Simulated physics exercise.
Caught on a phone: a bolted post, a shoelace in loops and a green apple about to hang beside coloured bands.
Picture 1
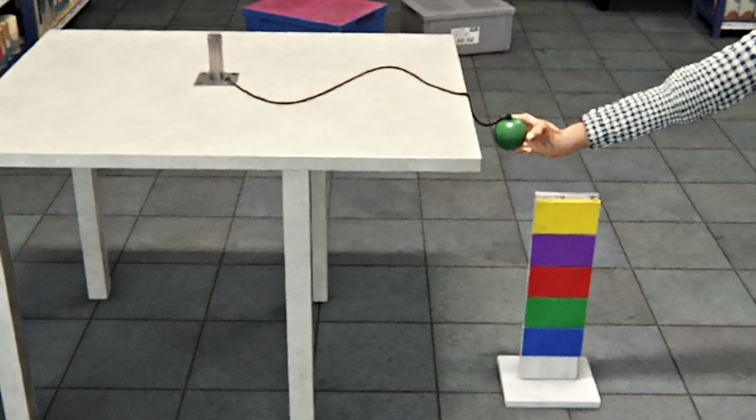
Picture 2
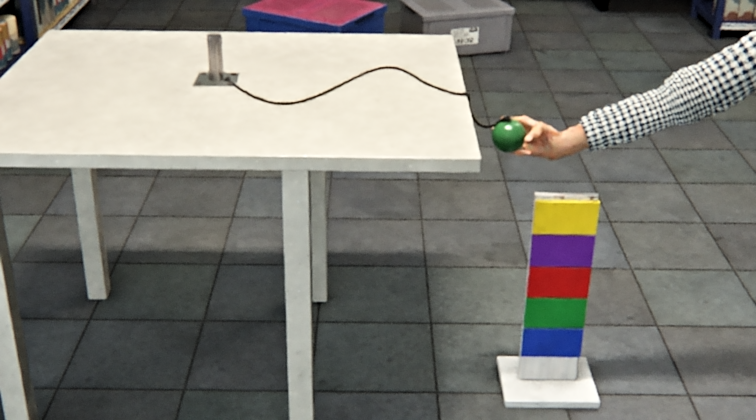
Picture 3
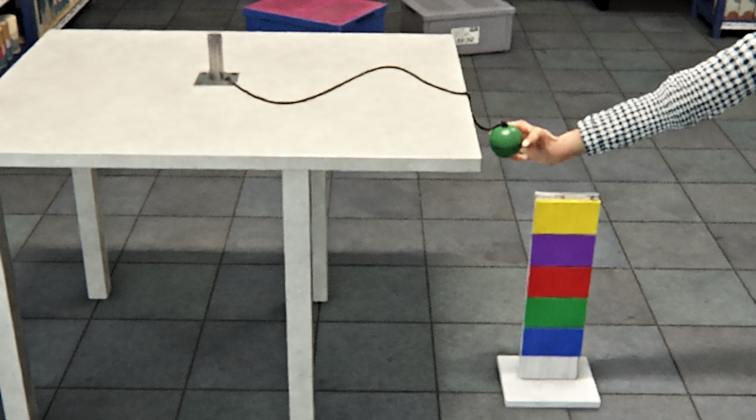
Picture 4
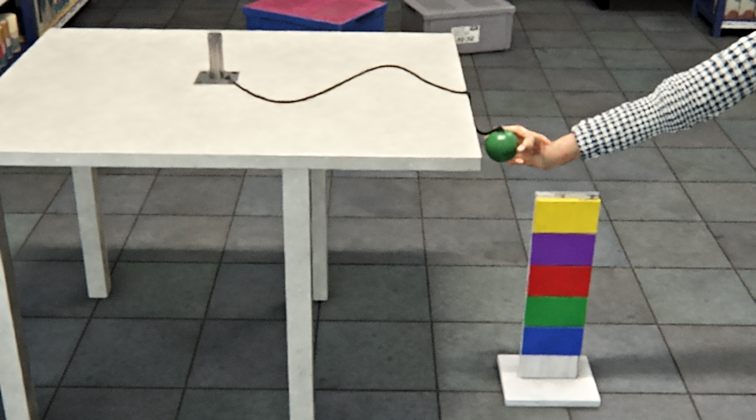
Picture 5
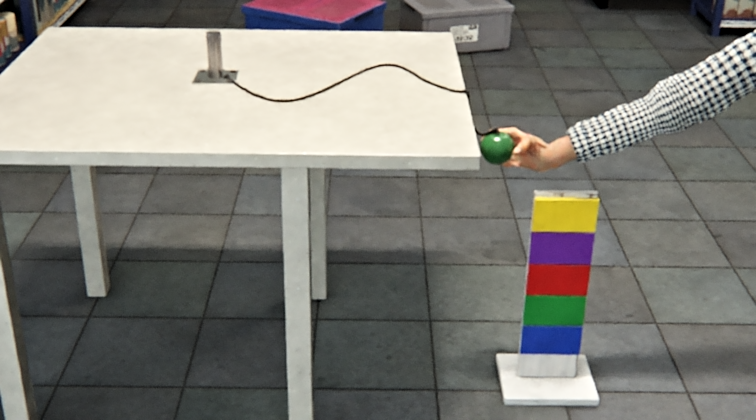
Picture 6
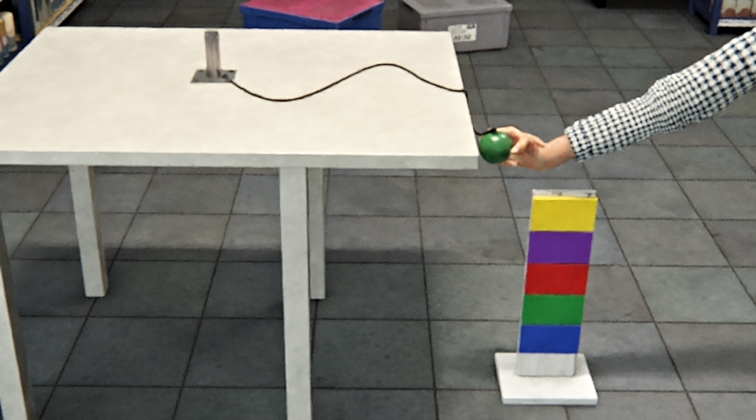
To begin with, a hand in a checked sleeve holds a green ball on a dark cord just off the right edge of a white table, above a stand of coloured bands. The hand then eases the ball slightly left and down, close to the table's edge, while the cord barely shifts.
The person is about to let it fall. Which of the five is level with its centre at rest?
At red.
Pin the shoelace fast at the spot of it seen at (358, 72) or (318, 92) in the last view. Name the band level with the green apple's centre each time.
In that order: Yellow; purple.
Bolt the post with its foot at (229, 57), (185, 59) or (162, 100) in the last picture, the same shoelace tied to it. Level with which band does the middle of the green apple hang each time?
It would be red; purple; purple.
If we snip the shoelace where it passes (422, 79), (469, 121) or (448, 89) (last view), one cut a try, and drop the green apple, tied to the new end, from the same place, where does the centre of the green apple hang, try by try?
Near (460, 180), (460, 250) and (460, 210).
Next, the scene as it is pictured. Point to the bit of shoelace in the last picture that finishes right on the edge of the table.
That spot is around (379, 65).
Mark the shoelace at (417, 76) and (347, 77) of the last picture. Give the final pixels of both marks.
About (462, 151), and the other about (412, 89).
Soon after, apple near (439, 269); level with red.
After that, apple near (466, 279); level with red.
In the end, apple near (455, 277); level with red. Its centre hangs level with the red band.
